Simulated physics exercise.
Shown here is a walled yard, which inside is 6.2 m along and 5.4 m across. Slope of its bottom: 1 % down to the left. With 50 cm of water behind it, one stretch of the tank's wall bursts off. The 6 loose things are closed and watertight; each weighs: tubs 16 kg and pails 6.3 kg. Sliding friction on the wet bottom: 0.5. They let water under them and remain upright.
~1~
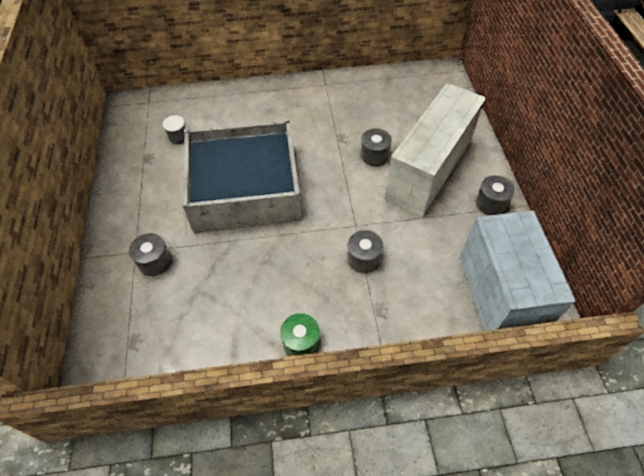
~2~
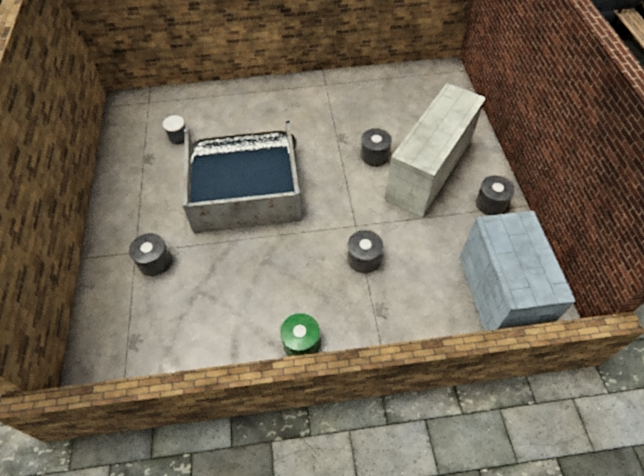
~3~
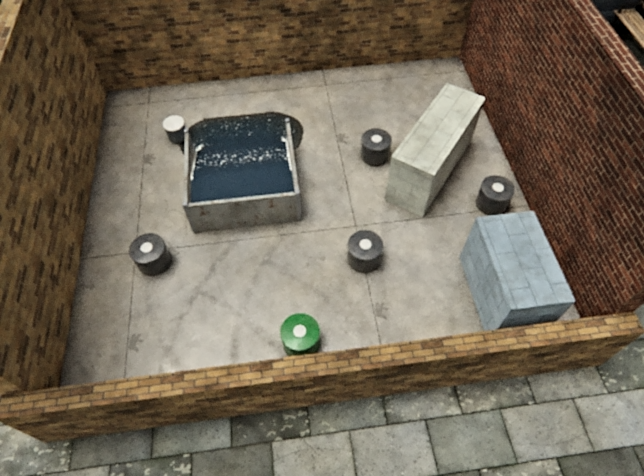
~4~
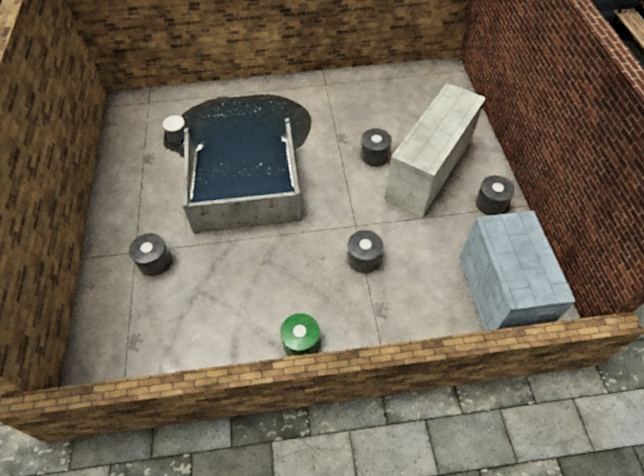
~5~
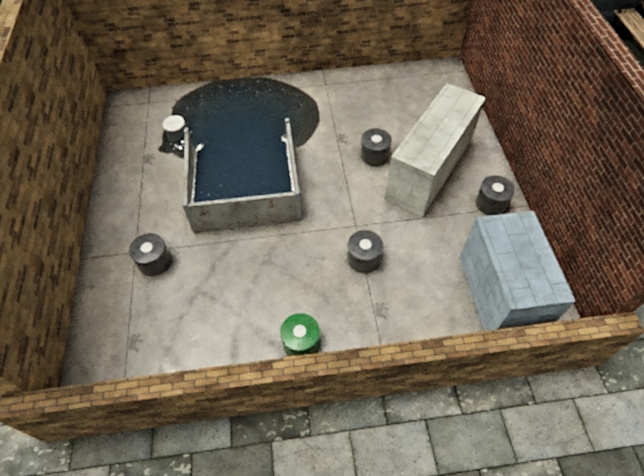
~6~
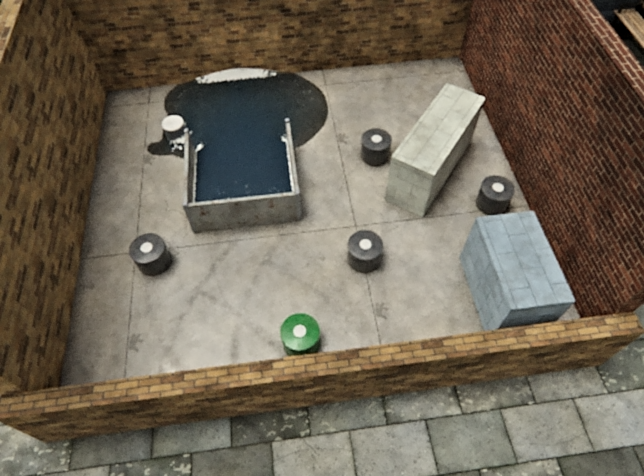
Walled yard with a tank of dark water losing its back wall, water spreading behind it and around a white-topped tub.
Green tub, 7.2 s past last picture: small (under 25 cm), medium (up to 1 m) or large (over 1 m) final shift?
Small.
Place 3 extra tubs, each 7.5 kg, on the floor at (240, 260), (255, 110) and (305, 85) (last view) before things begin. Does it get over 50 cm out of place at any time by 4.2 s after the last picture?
Lab note - in order: Below threshold / above threshold / above threshold.
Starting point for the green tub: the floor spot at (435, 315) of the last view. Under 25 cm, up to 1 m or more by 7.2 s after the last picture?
By that time it keeps its spot.
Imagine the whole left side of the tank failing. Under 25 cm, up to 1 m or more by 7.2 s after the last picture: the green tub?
My answer is that the green tub remains put.
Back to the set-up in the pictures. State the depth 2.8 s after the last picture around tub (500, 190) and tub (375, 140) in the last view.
Close to 0 and 1 centimetres.
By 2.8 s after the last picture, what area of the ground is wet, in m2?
Close to 17 m2, I'd say.
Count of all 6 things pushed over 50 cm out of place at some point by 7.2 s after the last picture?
0.
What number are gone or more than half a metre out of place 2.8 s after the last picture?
I make it 0.
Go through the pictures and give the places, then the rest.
The green tub at (300, 331), on the bottom; 1.8 m2 under water; 0 of 6 have shifted, in the first picture.
The green tub at (300, 331), on the bottom; water covers 2.5 m2; 0 of 6 have shifted, in the second picture.
The green tub at (300, 331), on the bottom; 3.3 m2 under water; 0 of 6 have shifted, in the third picture.
The green tub at (300, 331) rests on the ground; water covers 4.2 m2; 0 of 6 have shifted, in the fourth picture.
The green tub at (300, 331) rests on the ground; 5.3 m2 under water; 0 of 6 have shifted, in the fifth picture.
The green tub at (300, 331) rests on the ground; water covers 6.1 m2; 0 of 6 have shifted, in the sixth picture.
Then, 0.9 s after the last picture the green tub is near (300, 331), 0.0 m from its start, aground; 0 afloat.
Then, 2.8 s after the last picture the green tub is near (300, 331), 0.0 m from its start, aground; 0 afloat.
Then, 4.8 s after the last picture the green tub is near (300, 331), 0.0 m from its start, aground; 0 afloat.
Then, 7.2 s after the last picture the green tub is near (300, 331), 0.0 m from its start, aground; 0 afloat.
